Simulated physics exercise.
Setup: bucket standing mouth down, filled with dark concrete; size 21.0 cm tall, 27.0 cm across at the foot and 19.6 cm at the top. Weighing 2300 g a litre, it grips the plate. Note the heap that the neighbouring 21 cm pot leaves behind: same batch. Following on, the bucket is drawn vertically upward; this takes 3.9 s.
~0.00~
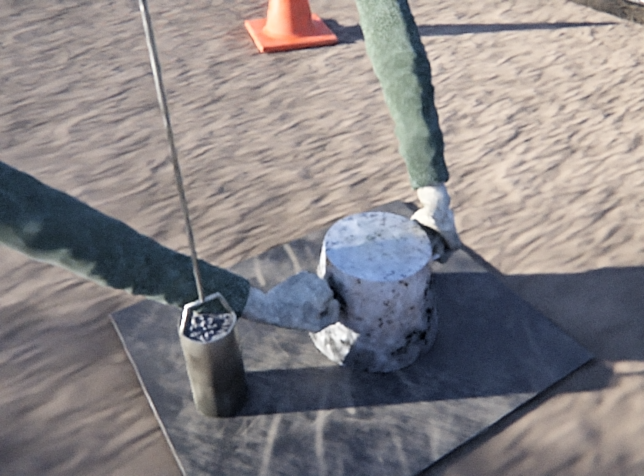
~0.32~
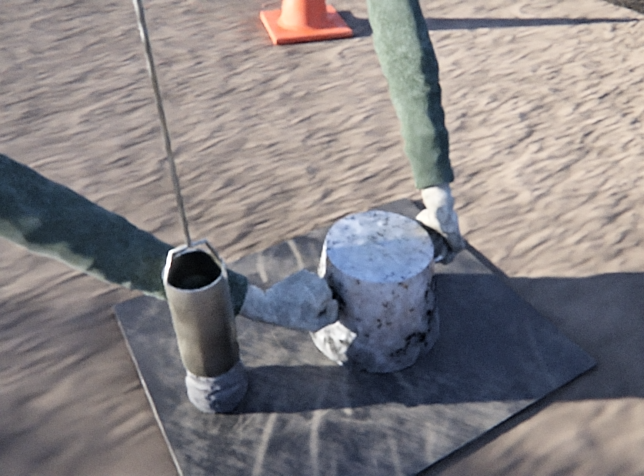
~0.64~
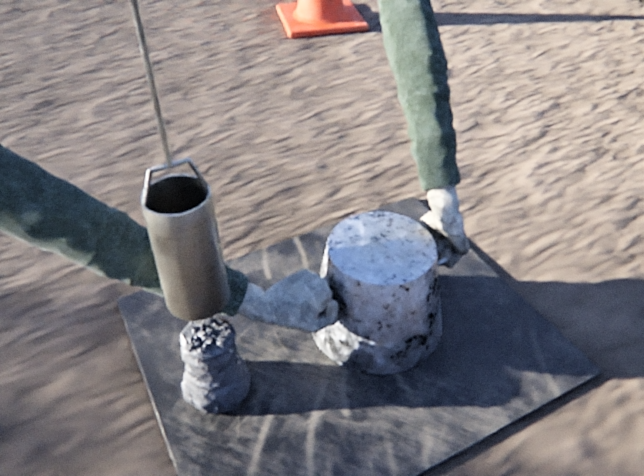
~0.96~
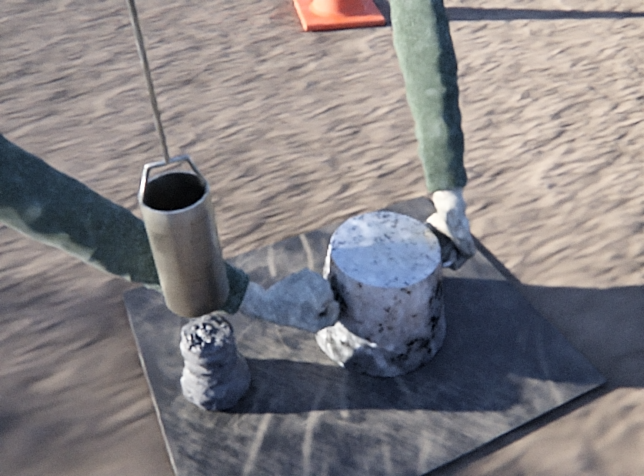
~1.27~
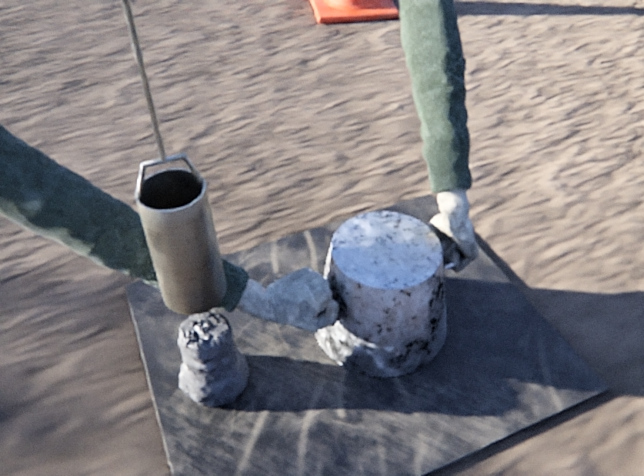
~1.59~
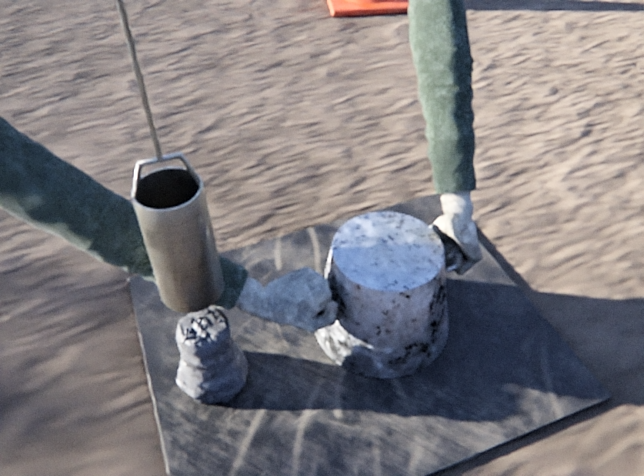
Gloved hands hold a mottled bucket still as a metal pot rises off dark concrete.
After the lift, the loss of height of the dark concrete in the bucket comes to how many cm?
Answer: Close to 1 cm.
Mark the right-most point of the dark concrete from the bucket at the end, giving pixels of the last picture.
Location: About (449, 329).
After 2.6 s, the bucket is up 5.2 cm; the dark concrete has come down 0.7 cm to 20 cm and is 27 cm wide.
After 3.5 s, the bucket is up 13 cm; the dark concrete has come down 0.9 cm to 20 cm and is 28 cm wide.
After 4.5 s, the bucket is up 21 cm; the dark concrete has come down 1.0 cm to 20 cm and is 28 cm wide.
After 5.7 s, the bucket is clear; the dark concrete has come down 1.2 cm to 20 cm and is 28 cm wide.
After 6.1 s, at rest, the bucket is clear; the dark concrete has come down 1.2 cm to 20 cm and is 28 cm wide.
